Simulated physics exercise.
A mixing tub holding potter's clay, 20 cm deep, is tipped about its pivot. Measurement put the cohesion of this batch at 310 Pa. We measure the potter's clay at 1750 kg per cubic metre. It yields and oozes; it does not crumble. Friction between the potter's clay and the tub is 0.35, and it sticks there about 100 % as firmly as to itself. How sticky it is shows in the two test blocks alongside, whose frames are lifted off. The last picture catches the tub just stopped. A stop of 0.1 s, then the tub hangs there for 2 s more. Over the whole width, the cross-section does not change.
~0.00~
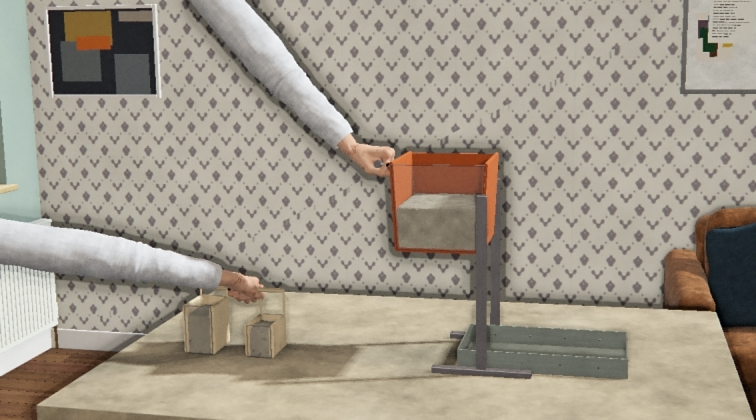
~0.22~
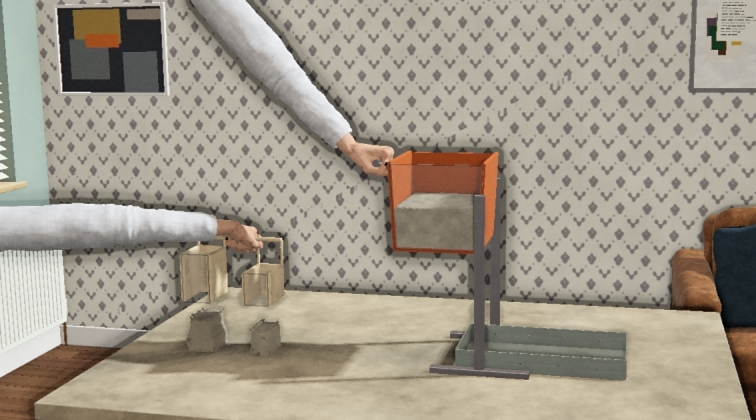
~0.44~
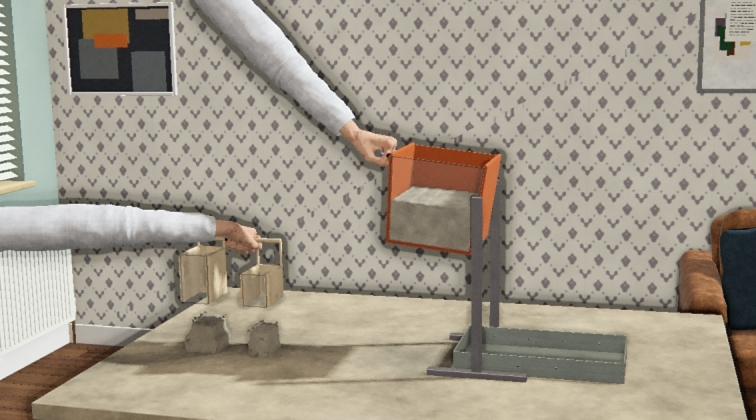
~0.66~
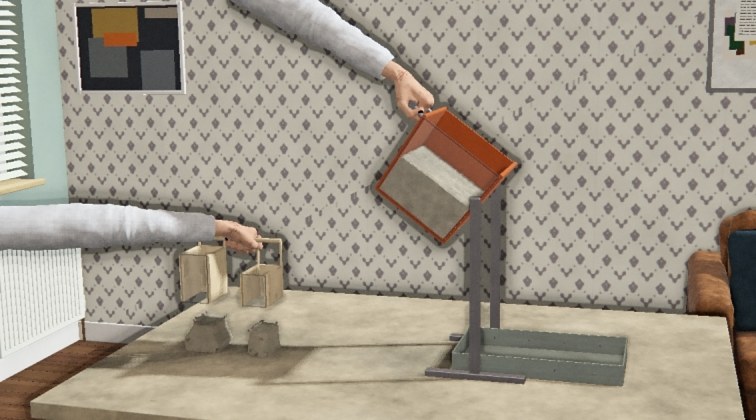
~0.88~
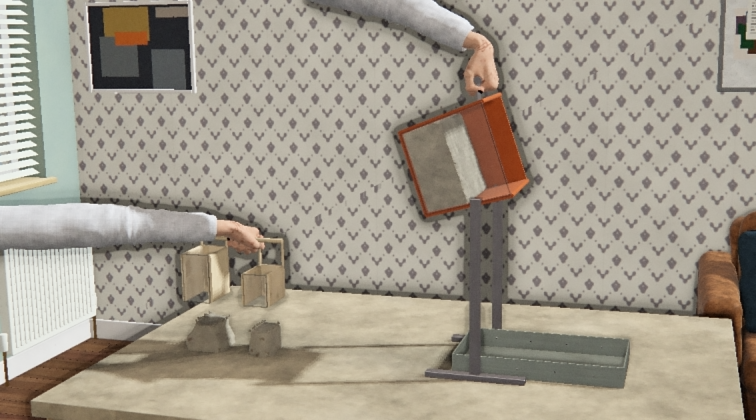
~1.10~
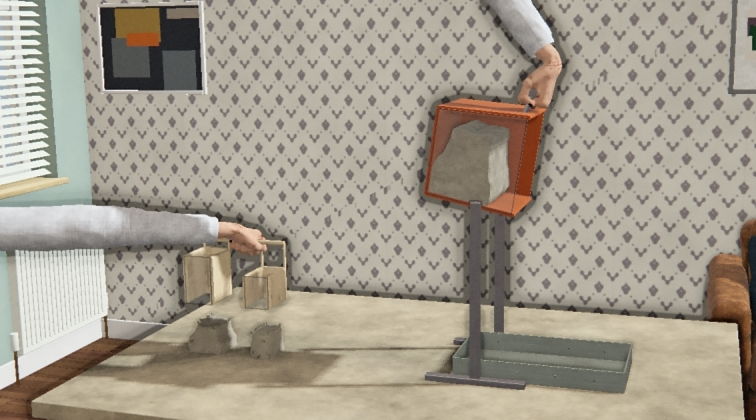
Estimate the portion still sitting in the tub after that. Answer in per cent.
The portion still in the tub is near 53 %.
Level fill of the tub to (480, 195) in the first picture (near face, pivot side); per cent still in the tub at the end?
Then roughly 40 %.
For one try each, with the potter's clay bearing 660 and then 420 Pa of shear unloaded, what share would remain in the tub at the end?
55 %, then 60 %.
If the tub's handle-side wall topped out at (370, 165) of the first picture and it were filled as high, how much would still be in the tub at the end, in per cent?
Roughly 45 %.
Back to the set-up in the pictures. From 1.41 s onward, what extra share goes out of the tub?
My estimate is near 5 in a hundred.
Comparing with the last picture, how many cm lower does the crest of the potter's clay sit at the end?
The top ends up some 10 cm below its level in the last picture.
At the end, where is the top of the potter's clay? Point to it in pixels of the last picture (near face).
Around (452, 171).
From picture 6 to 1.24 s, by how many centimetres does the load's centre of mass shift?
Something like 6 cm, give or take.
After 1.24 s, the tub is at 99 degrees and holds 93 %.
After 1.41 s, the tub is at 99 degrees and holds 58 %.
After 1.58 s, the tub is at 99 degrees and holds 53 %.
After 1.75 s, the tub is at 99 degrees and holds 53 %.
After 3.10 s, at the end, the tub is at 99 degrees and holds 53 %.
